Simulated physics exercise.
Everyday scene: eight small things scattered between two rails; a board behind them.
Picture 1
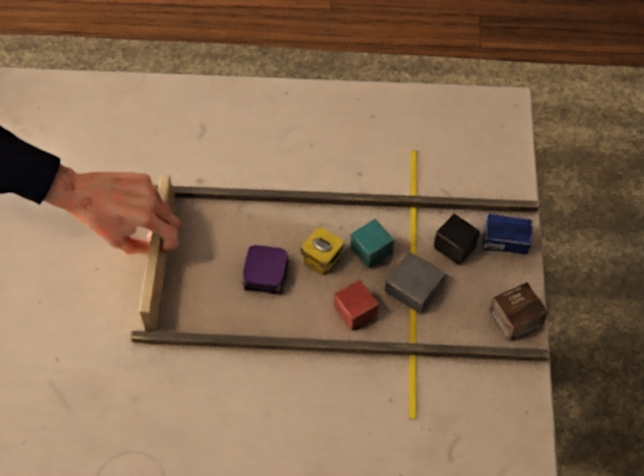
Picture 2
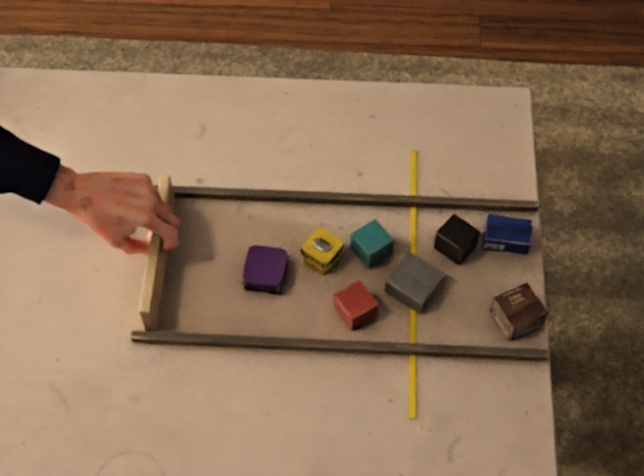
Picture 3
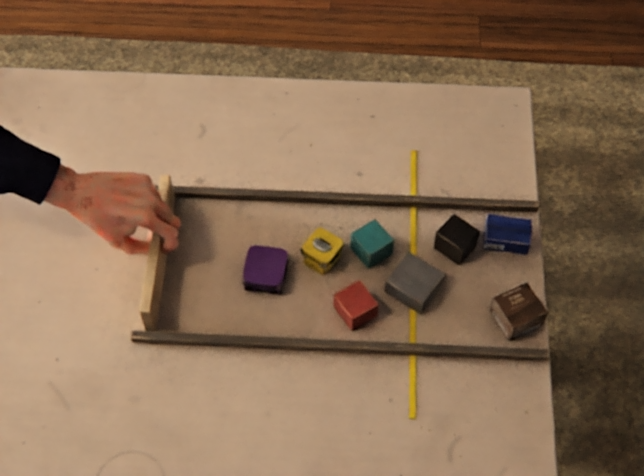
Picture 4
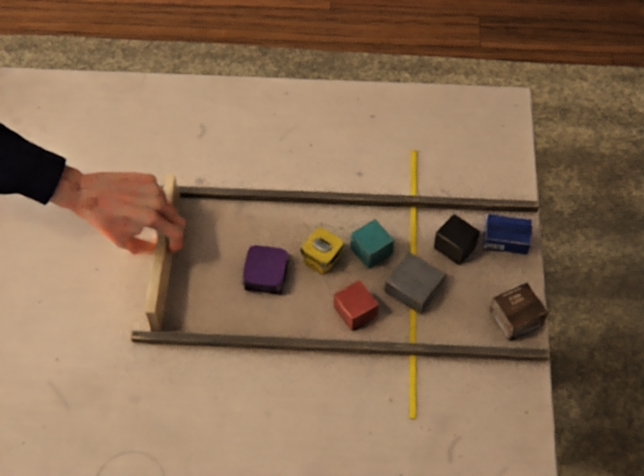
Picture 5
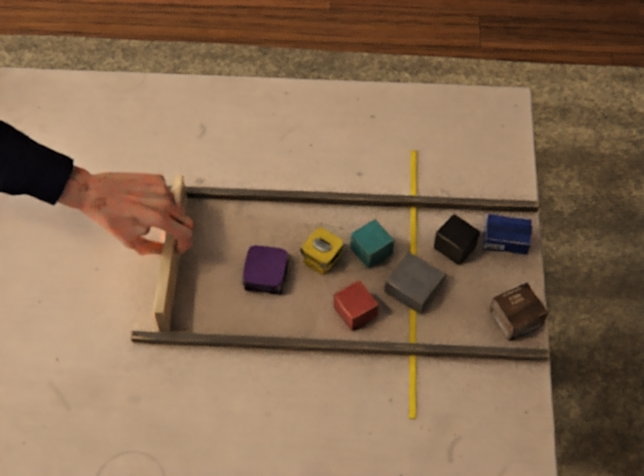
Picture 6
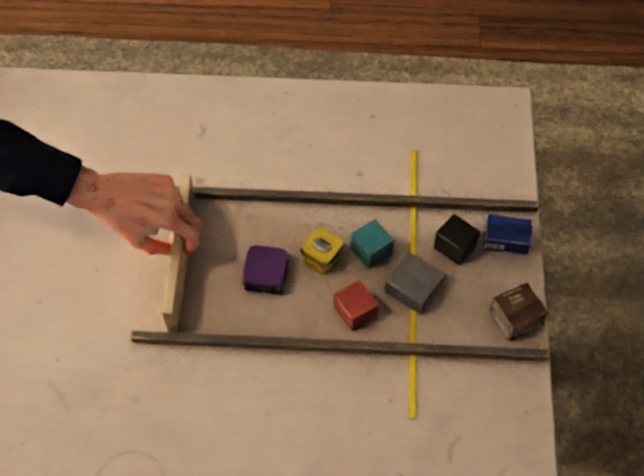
A hand slides a wooden board slightly right between two rails, toward several still blocks.
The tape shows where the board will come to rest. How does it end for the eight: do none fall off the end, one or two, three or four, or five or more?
I predict the count lost over the end will be nil.
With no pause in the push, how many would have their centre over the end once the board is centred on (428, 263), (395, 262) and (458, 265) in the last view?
In order: 0, 0, 2.
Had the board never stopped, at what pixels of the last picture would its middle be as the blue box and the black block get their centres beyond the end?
First one: Around (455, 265). Other one: Around (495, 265).
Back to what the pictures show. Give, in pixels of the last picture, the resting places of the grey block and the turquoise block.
About (472, 309), and the other about (431, 228).
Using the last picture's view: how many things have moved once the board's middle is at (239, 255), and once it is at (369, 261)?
That gives 0 for the first and 5 for the second.
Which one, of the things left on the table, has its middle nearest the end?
Answer: The brown box.
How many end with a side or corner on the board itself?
The count in contact is 3.
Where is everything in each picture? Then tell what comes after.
In the first picture, brown box (519, 311); blue box (508, 234); black block (457, 239); board (158, 252); tape (413, 274).
In the second picture, blue box (508, 234); board (158, 252).
In the third picture, black block (457, 239); grey block (415, 282).
In the fourth picture, brown box (518, 312); purple case (266, 270).
In the fifth picture, blue box (508, 234); red block (356, 305).
In the sixth picture, brown box (518, 312); blue box (508, 234); black block (457, 239); board (179, 253); tape (413, 274).
A little later, none off yet; brown box at rest near (518, 312); blue box at rest near (508, 234); black block at rest near (457, 239).
When it is over, the number that fall off is zero.
